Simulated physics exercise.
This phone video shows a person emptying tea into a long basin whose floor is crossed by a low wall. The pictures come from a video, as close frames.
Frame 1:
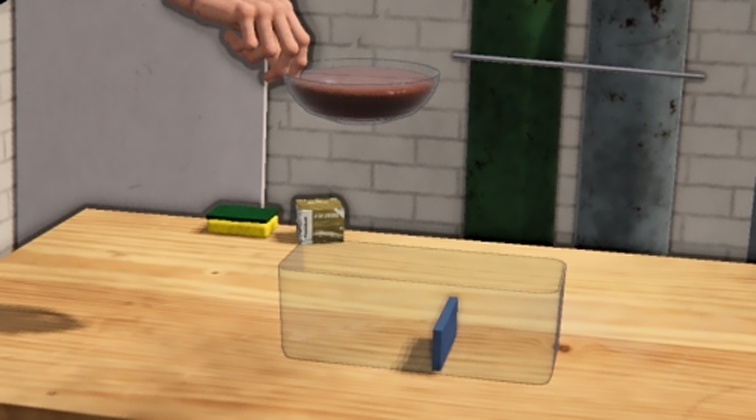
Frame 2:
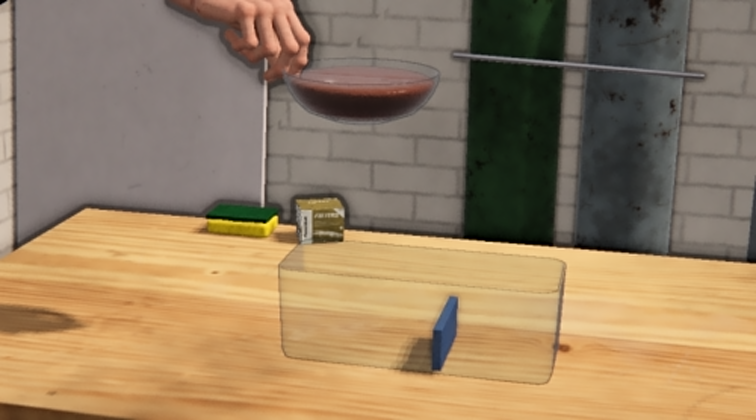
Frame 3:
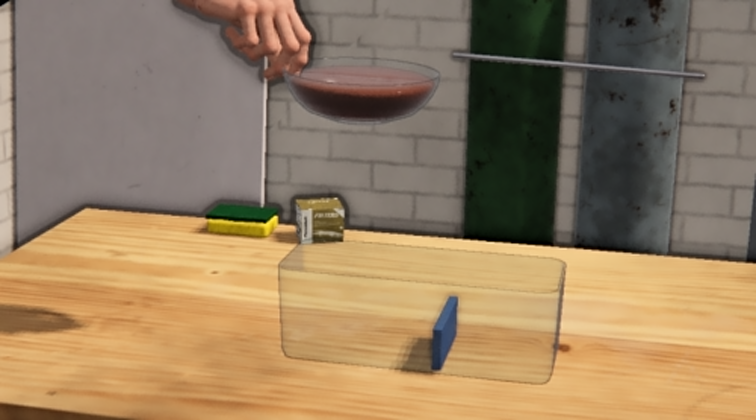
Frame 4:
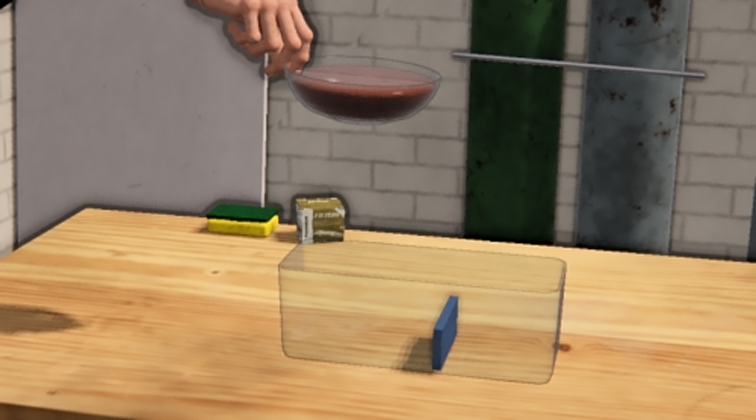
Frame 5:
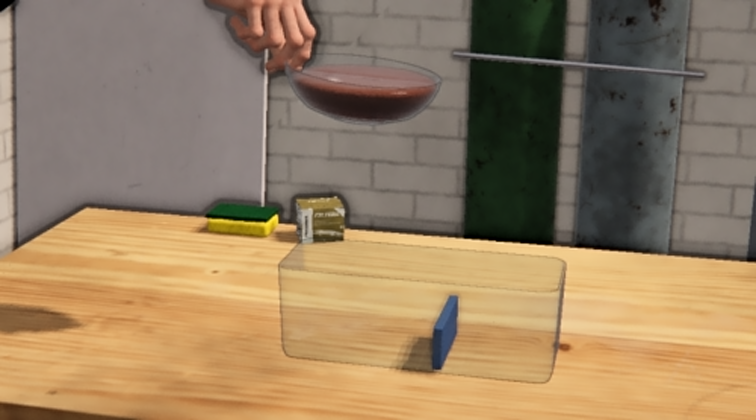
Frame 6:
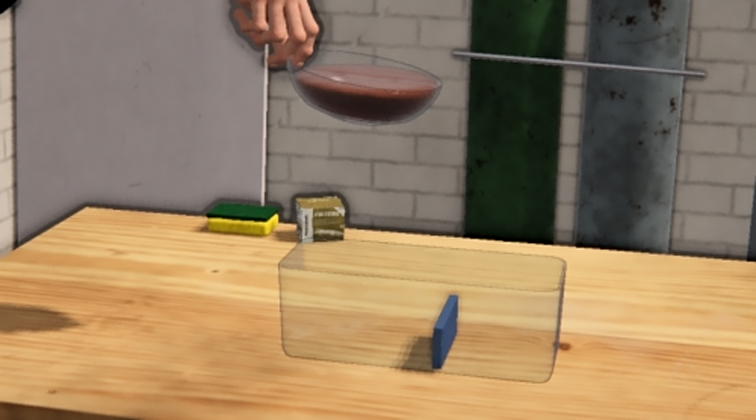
A hand slowly tilting a glass bowl of reddish-brown tea slightly to the right above a clear basin with a low blue wall.
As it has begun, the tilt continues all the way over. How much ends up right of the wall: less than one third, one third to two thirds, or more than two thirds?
More than two thirds.
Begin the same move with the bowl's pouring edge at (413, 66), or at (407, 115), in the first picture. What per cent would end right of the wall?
The first start gives some 70 %, the second some 60 %.
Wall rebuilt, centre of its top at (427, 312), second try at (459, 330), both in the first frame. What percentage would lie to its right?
Roughly 85 per cent, and 55 per cent.
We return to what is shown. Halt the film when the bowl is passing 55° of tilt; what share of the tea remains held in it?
30 %.
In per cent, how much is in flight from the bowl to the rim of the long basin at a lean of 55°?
50 %.
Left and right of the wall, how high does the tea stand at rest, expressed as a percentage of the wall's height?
Left side roughly 10, right side roughly 80.
A moment on, the bowl is tipped part way and 30 per cent is still to pour, 1 is left of the wall and 17 right of it.
Next, the bowl is tipped on its side and 1 per cent is still to pour, 6 is left of the wall and 76 right of it.
Then the bowl is tipped on its side and 0 per cent is still to pour, 12 is left of the wall and 77 right of it.
Later the bowl is tipped on its side and 0 per cent is still to pour, 12 is left of the wall and 77 right of it.
Finally, 12 per cent lies left of the wall, 77 right of it and 12 outside.
